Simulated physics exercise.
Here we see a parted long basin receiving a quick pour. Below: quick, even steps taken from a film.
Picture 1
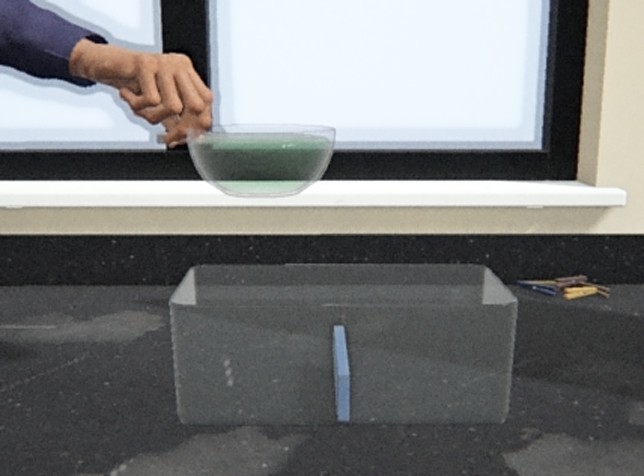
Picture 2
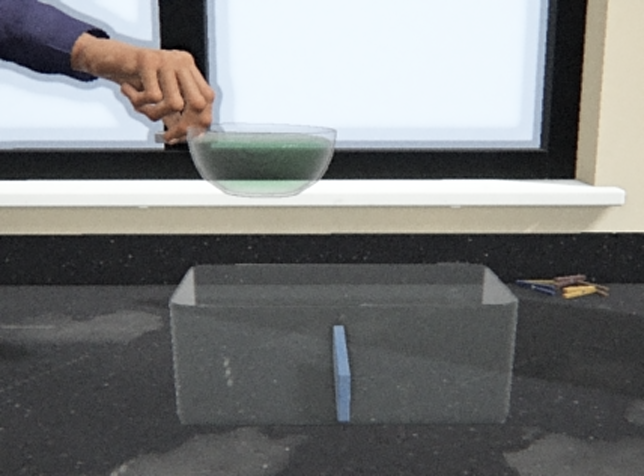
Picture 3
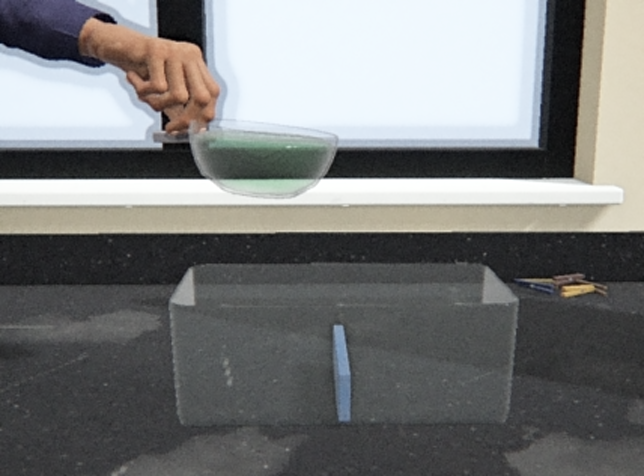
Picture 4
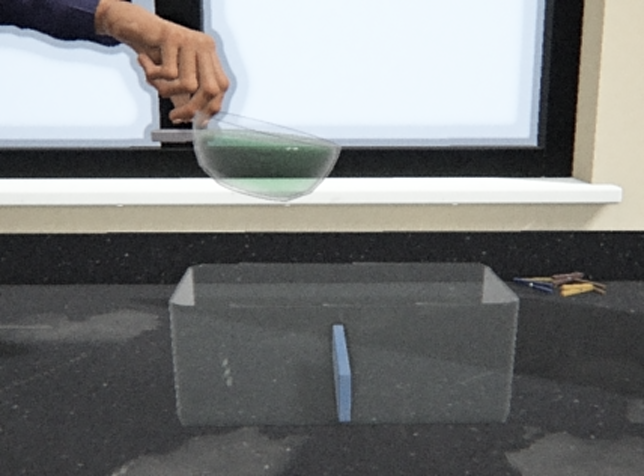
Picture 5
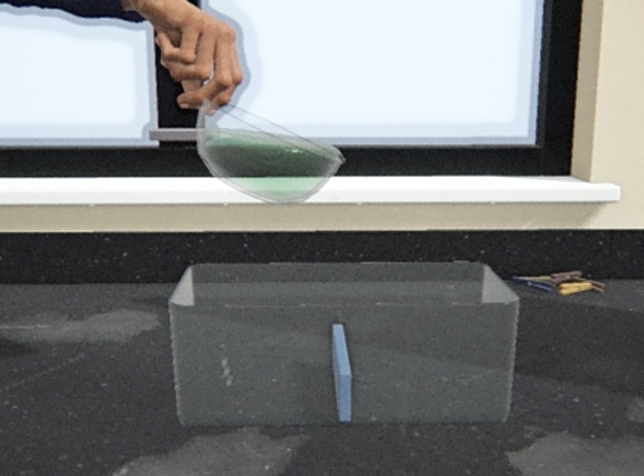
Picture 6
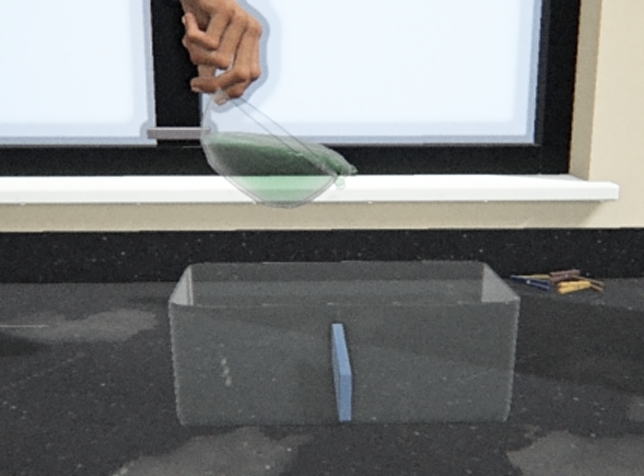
On a dark speckled counter by a window, a hand tilted a clear bowl of green liquid rightward above a long see-through basin with a blue divider, until the liquid reached the lip.
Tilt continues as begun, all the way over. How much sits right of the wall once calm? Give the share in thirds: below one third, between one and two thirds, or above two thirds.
Honestly, the portion right of the wall rises beyond two thirds.
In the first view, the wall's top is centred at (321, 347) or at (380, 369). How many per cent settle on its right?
Record: Case 1 near 85 %, case 2 near 45 %.
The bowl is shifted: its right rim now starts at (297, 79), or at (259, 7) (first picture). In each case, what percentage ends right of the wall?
Result, first then second: About 60 % and about 40 %.
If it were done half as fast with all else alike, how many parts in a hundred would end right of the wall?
Close to 90 per cent.
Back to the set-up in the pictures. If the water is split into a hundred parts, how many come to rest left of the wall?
About 20 per cent.
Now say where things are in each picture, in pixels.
In the first picture, tilt 0°; pouring edge (334, 131); surface from (192, 139) to (332, 139); the long basin's rim runs from (182, 285) to (501, 285); the wall's top is at (341, 349).
In the second picture, tilt 2°; pouring edge (335, 133); surface from (192, 137) to (332, 139).
In the third picture, tilt 7°; pouring edge (337, 139); surface from (195, 134) to (334, 142).
In the fourth picture, tilt 15°; pouring edge (339, 149); surface from (197, 132) to (337, 145).
In the fifth picture, tilt 25°; pouring edge (339, 162); surface from (201, 132) to (338, 156); 3 per cent is over the edge.
In the sixth picture, tilt 37°; pouring edge (336, 178); surface from (205, 134) to (321, 157); 12 per cent is over the edge.
A moment on, the bowl is tipped right over and 4 per cent is still to pour, 3 is left of the wall and 70 right of it.
Next, the bowl is tipped right over and 0 per cent is still to pour, 18 is left of the wall and 79 right of it.
Then the bowl is tipped right over and 0 per cent is still to pour, 21 is left of the wall and 78 right of it.
Later the bowl is tipped right over and 0 per cent is still to pour, 21 is left of the wall and 78 right of it.
At rest 21 per cent lies left of the wall, 78 right of it and 1 outside.
